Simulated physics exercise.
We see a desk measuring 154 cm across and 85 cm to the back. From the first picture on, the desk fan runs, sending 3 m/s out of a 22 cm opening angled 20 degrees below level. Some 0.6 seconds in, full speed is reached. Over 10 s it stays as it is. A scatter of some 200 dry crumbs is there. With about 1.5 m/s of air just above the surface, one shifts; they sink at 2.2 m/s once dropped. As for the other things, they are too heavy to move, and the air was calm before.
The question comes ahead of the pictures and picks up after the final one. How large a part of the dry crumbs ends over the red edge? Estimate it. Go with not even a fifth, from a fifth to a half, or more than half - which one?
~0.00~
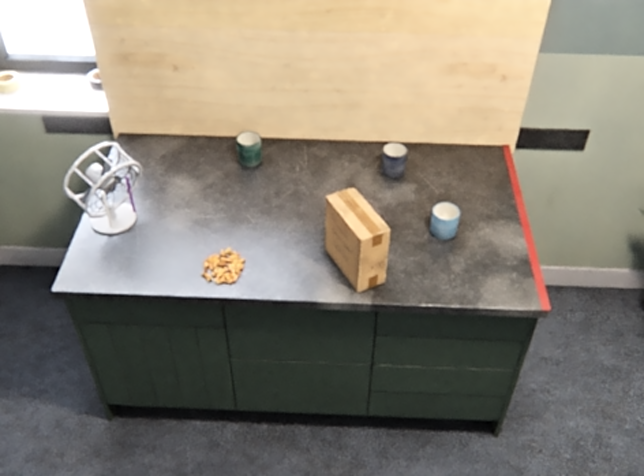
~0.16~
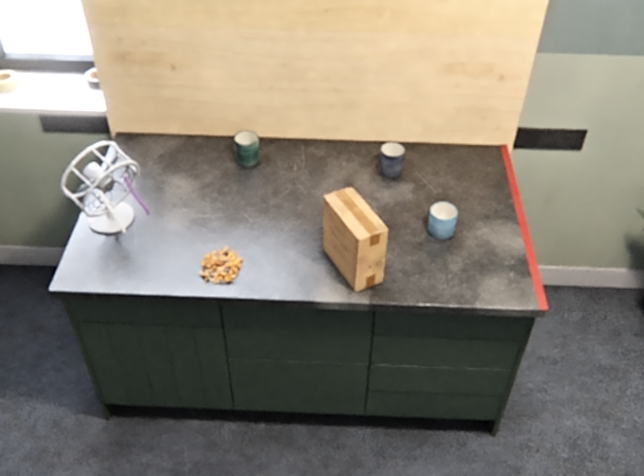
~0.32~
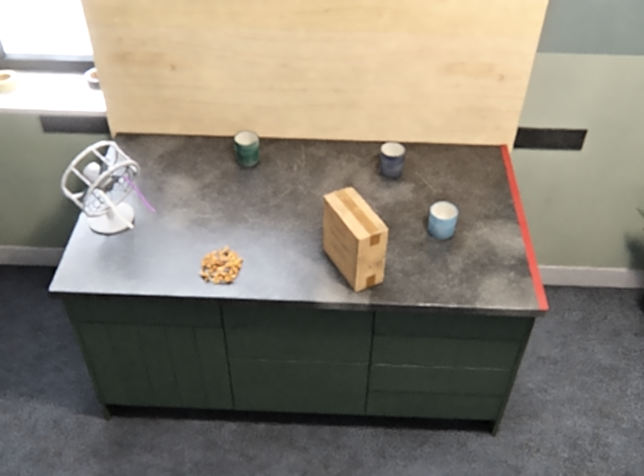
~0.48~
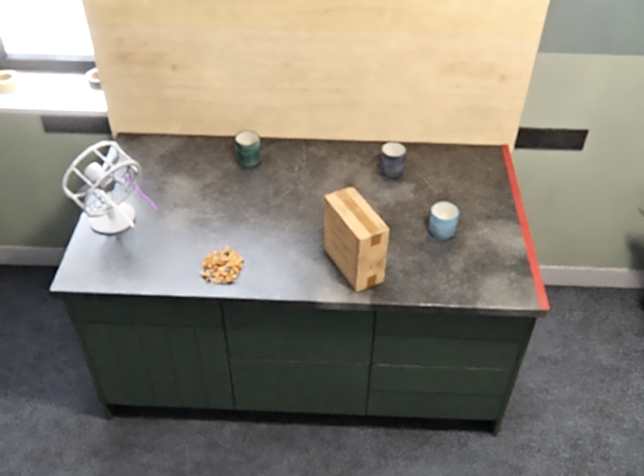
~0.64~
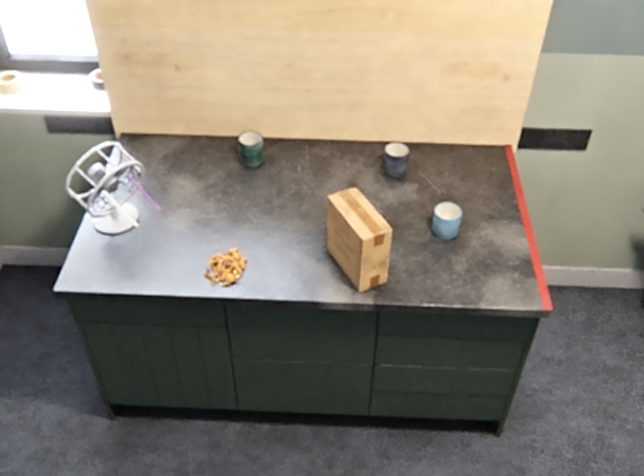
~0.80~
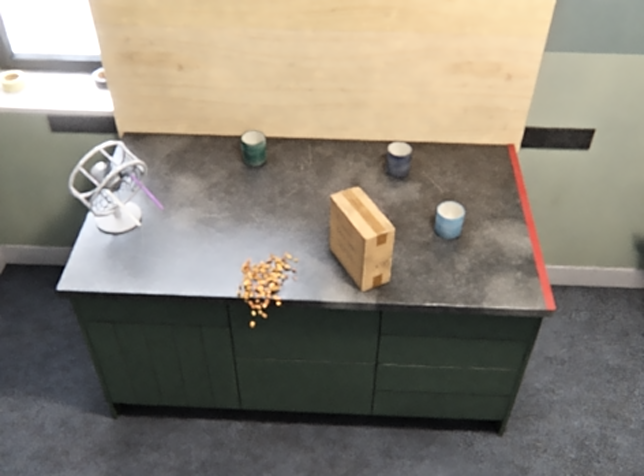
I would go with below one fifth.
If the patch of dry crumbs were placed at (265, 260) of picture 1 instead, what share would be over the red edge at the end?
That comes to some 0 in a hundred.
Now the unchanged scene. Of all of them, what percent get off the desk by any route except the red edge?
Estimate: Near 90 %.
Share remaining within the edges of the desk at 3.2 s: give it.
Near 10 percent remain.
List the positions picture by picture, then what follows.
The middle of the dry crumbs is near (223, 266), none has stirred yet and the mouth of the desk fan is at (104, 181), in the first frame.
The middle of the dry crumbs is near (220, 265), none has stirred yet and the red edge is centred on (525, 217), in the second frame.
The middle of the dry crumbs is near (220, 265), none has stirred yet, the top of a box is at (355, 212) and the top of a mug is at (246, 138), in the third frame.
The middle of the dry crumbs is near (221, 265) and none has stirred yet, in the fourth frame.
The middle of the dry crumbs is near (229, 265), the farthest in sight from the desk fan is at (236, 281) and about 10 % have left their places, in the fifth frame.
The middle of the dry crumbs is near (261, 280), the farthest in sight from the desk fan is at (279, 304) and all have left their places, in the sixth frame.
After 2.0 s, 0 % are over the red edge; 93 % have settled or left.
After 3.2 s, 0 % are over the red edge; 94 % have settled or left.
After 5.5 s, 0 % are over the red edge; 94 % have settled or left.
After 10.0 s, at the end, 0 % are over the red edge.
